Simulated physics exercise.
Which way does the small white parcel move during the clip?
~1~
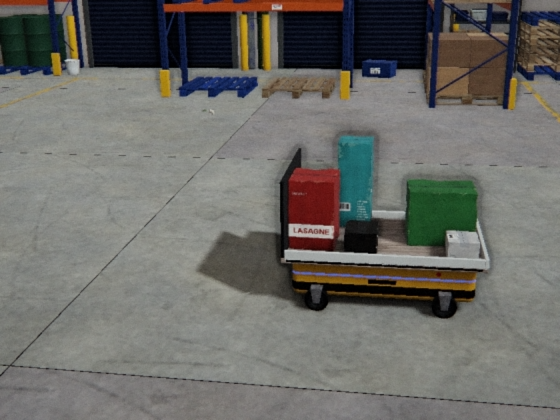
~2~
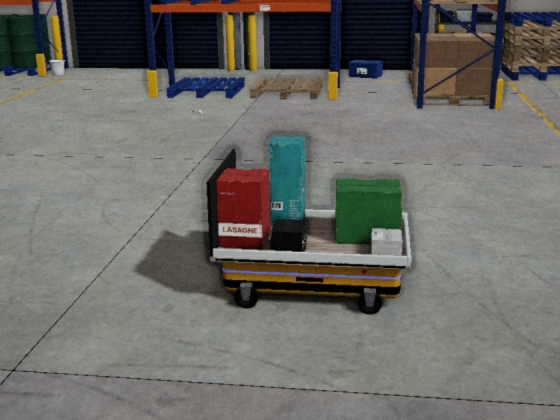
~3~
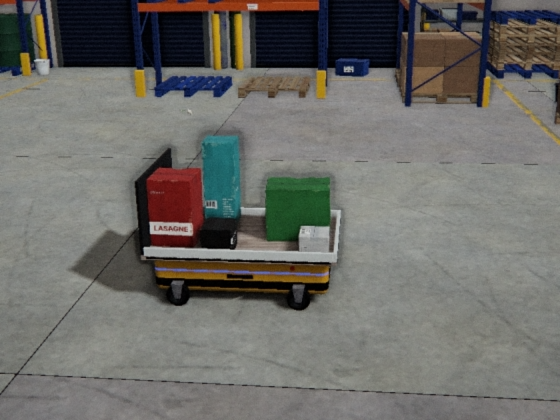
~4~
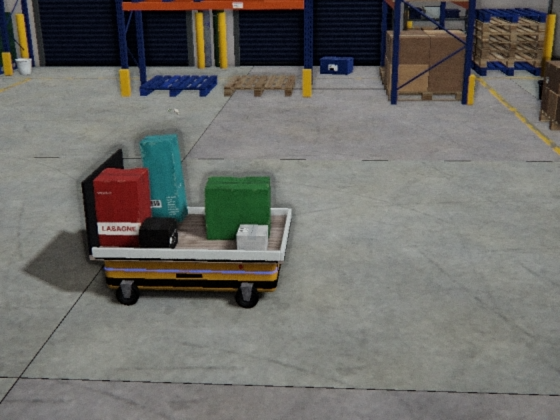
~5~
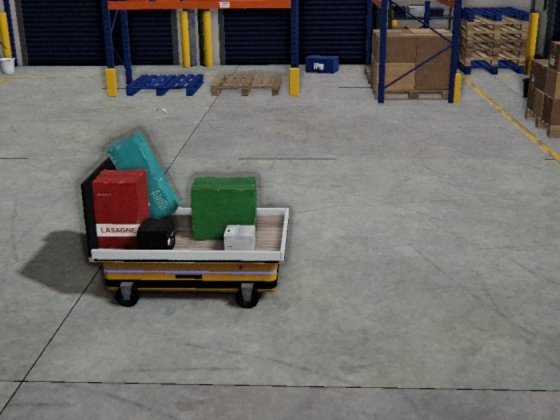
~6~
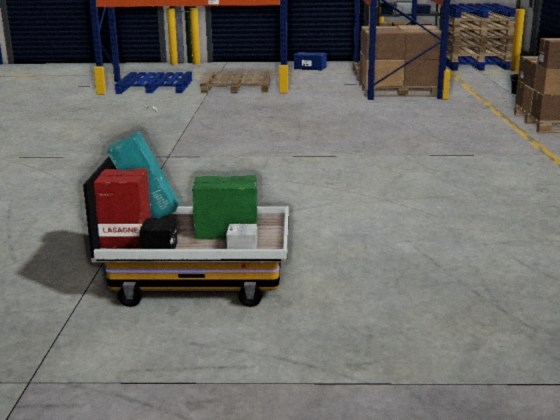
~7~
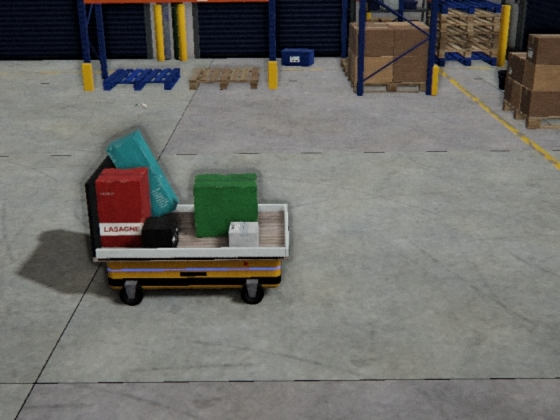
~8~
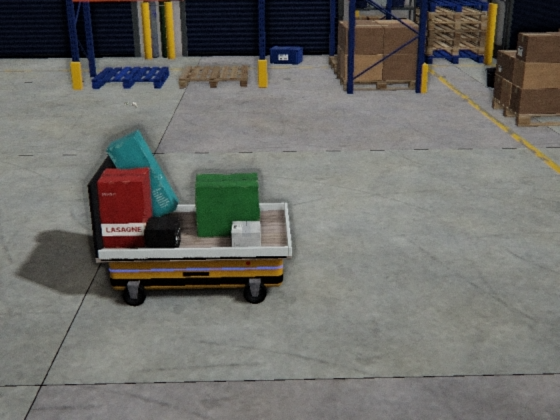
The white parcel moves to the left, carried along by the cart and then sliding a little further that way on the deck as the cart stops.
